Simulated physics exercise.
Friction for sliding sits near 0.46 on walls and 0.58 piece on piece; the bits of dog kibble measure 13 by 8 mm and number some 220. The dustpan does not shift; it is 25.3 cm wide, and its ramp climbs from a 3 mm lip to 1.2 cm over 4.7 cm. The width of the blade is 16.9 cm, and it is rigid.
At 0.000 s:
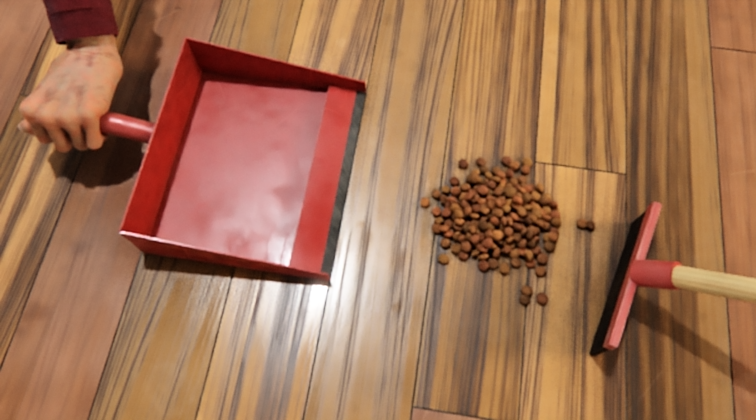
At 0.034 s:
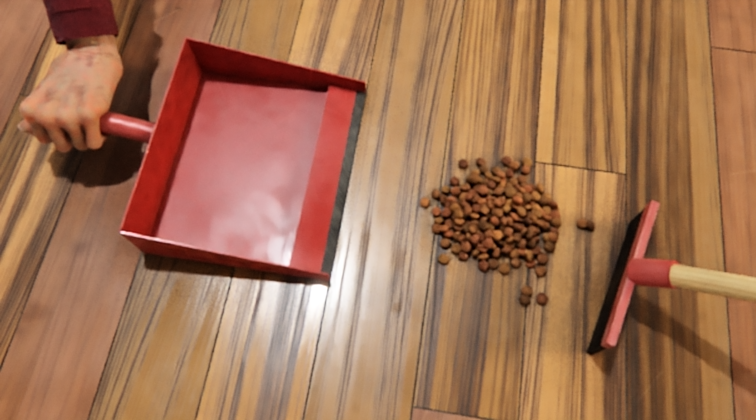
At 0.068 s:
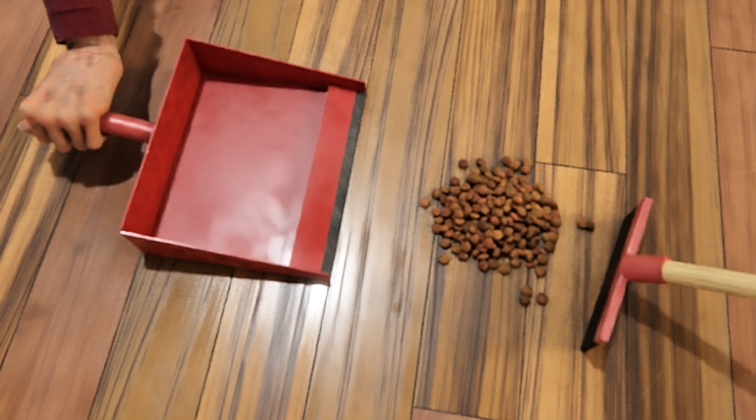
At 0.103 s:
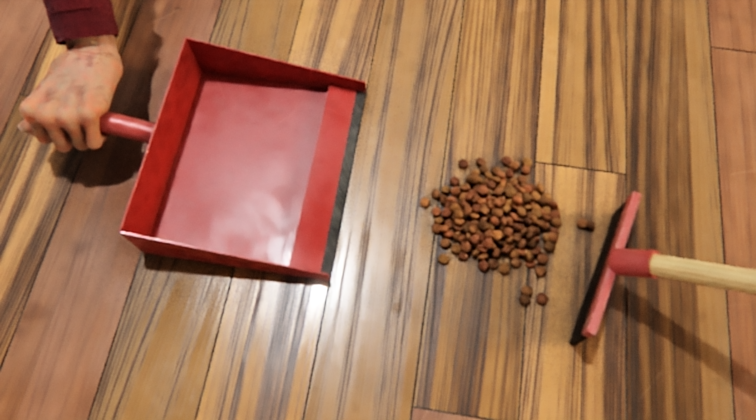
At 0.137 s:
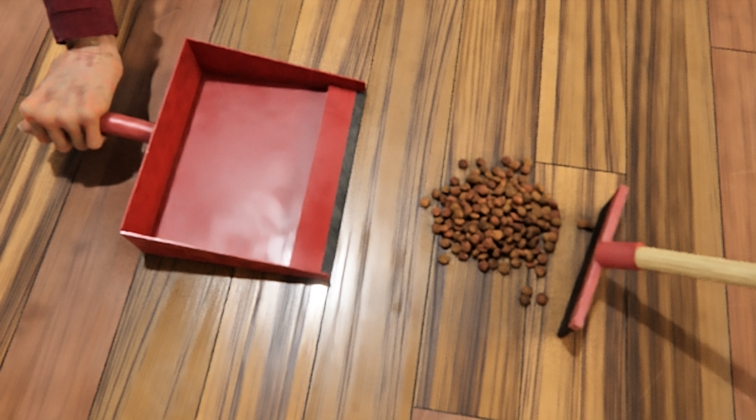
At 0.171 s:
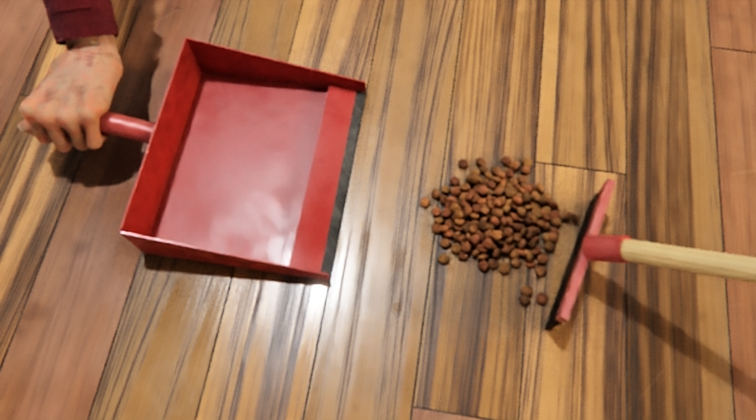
A hand holding a red dustpan still on a wooden floor as a red-headed pusher slides left to the edge of a kibble pile.
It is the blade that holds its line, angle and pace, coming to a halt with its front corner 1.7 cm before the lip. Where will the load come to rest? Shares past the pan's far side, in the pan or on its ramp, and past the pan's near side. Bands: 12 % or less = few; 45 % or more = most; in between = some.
Shares - past the pan's far side: Few; in the pan or on its ramp: Some; past the pan's near side: Few.
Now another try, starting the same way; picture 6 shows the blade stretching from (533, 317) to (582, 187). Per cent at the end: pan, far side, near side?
That ends as pan 25, far 0, and near 0.
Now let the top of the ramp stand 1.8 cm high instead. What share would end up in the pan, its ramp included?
20 %.
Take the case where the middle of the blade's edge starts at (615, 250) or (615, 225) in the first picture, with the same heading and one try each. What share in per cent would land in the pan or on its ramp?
Around 30 percent, then around 20 percent.
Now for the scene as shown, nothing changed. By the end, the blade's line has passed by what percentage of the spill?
About 15 percent.
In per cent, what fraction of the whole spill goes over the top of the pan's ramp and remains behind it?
I'd put it near 0 per cent.
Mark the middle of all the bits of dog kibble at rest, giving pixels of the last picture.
Near (368, 141).
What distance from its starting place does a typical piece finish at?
Median: Approx. 18 cm.
Then, at 0.45 s, middle of the blade 16 cm from the lip; 0 % over the lip, far side 0 %, near side 0 %.
Then, at 0.63 s, middle of the blade 8 cm from the lip; 0 % over the lip, far side 0 %, near side 0 %.
Then, at 0.94 s, middle of the blade 4 cm from the lip; 25 % over the lip, far side 5 %, near side 0 %.
By 1.4 s all is still; far side 5 %, pan 25 %, near side 0 %, in front of the lip or behind the blade 70 %.
